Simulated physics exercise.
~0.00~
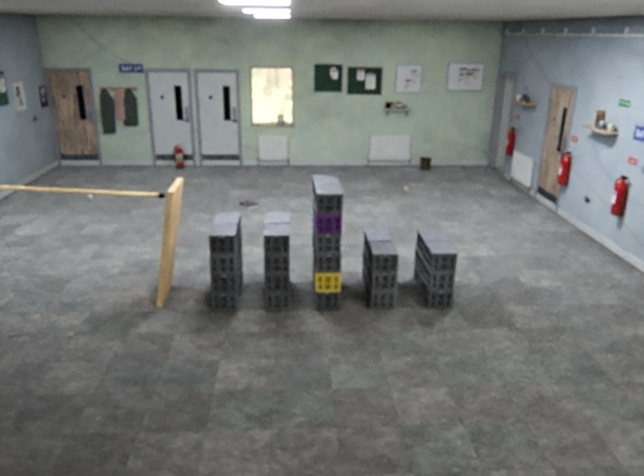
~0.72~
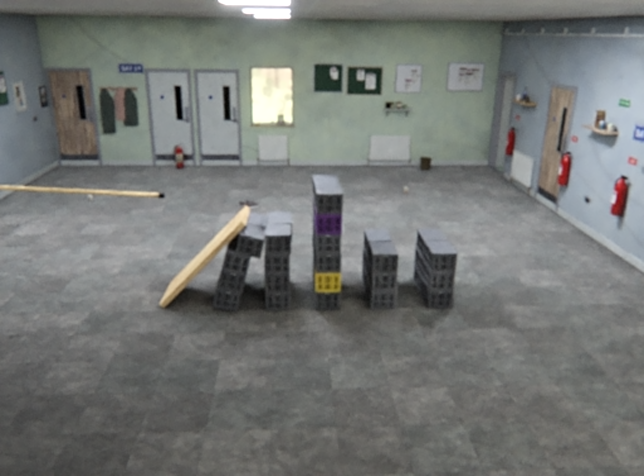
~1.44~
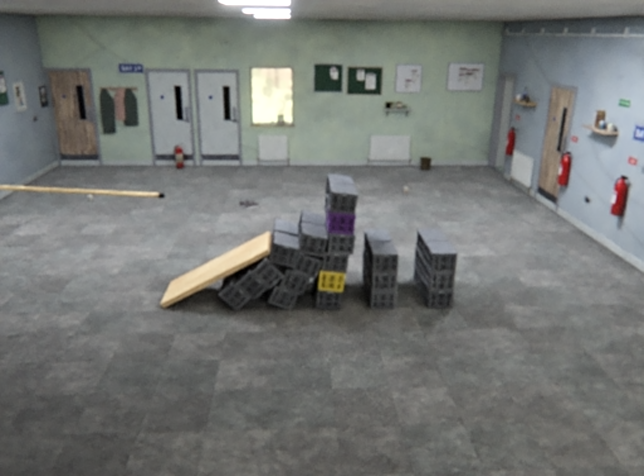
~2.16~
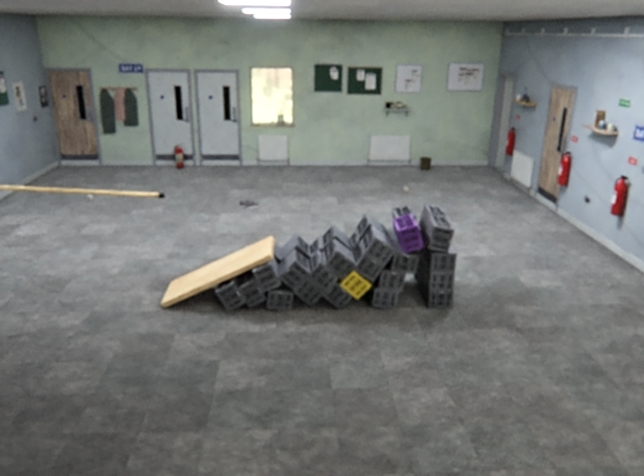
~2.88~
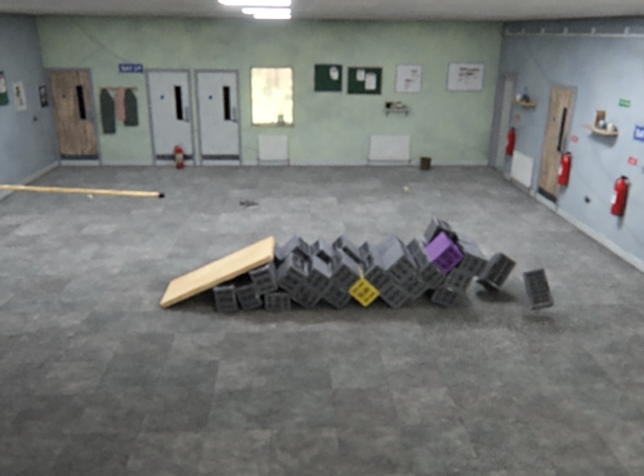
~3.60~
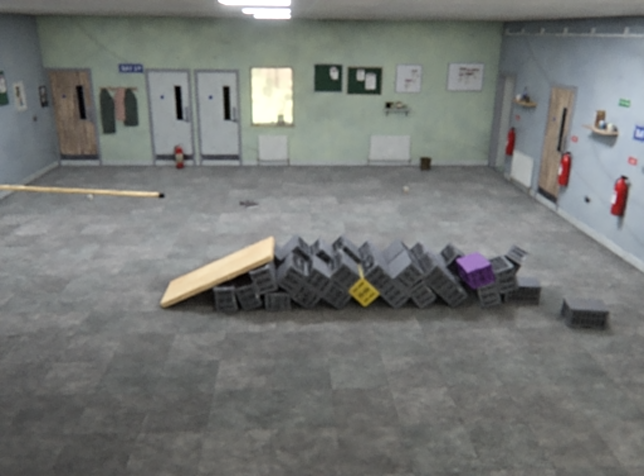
A wooden board tipped rightward onto a row of stacked dark crates, and the piles toppled one after another, carrying the purple and yellow crates with them, until nearly everything lay in a long jumbled heap with one crate off to the right.
